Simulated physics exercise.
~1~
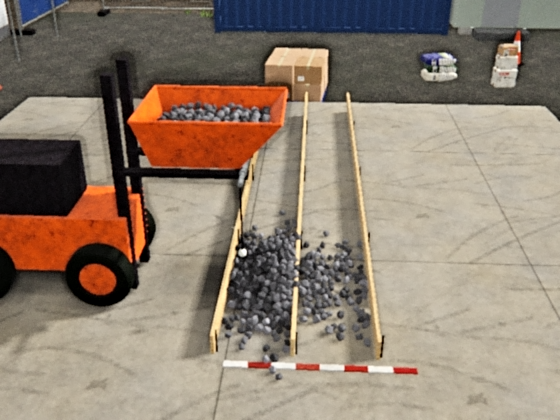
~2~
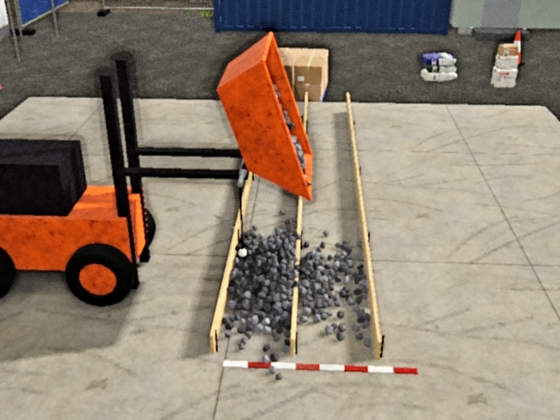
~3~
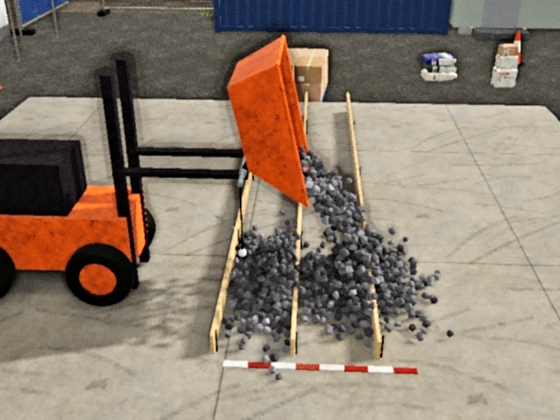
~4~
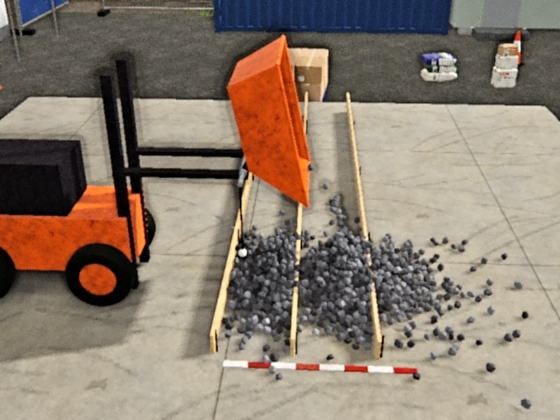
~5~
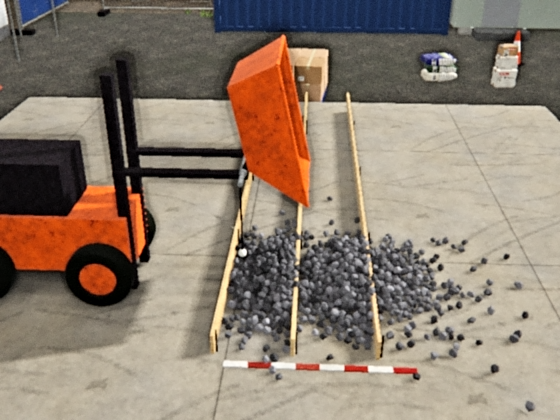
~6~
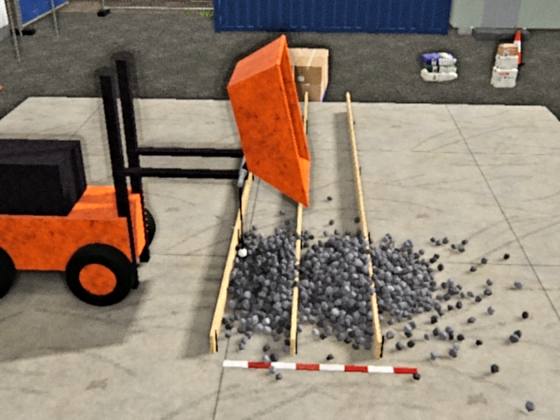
At first, an orange forklift holds a raised skip of grey stones beside three wooden planks, where an earlier heap already lies loose on the concrete near a red and white staff. The skip then tips steeply to the right, its stones still inside. Next they pour from its lower edge into the right-hand bay, piling up and spilling over the last plank. Some roll farther right and scatter across the open ground. Finally the stones settle, the right bay much fuller than before, while the emptied skip stays tilted and still.
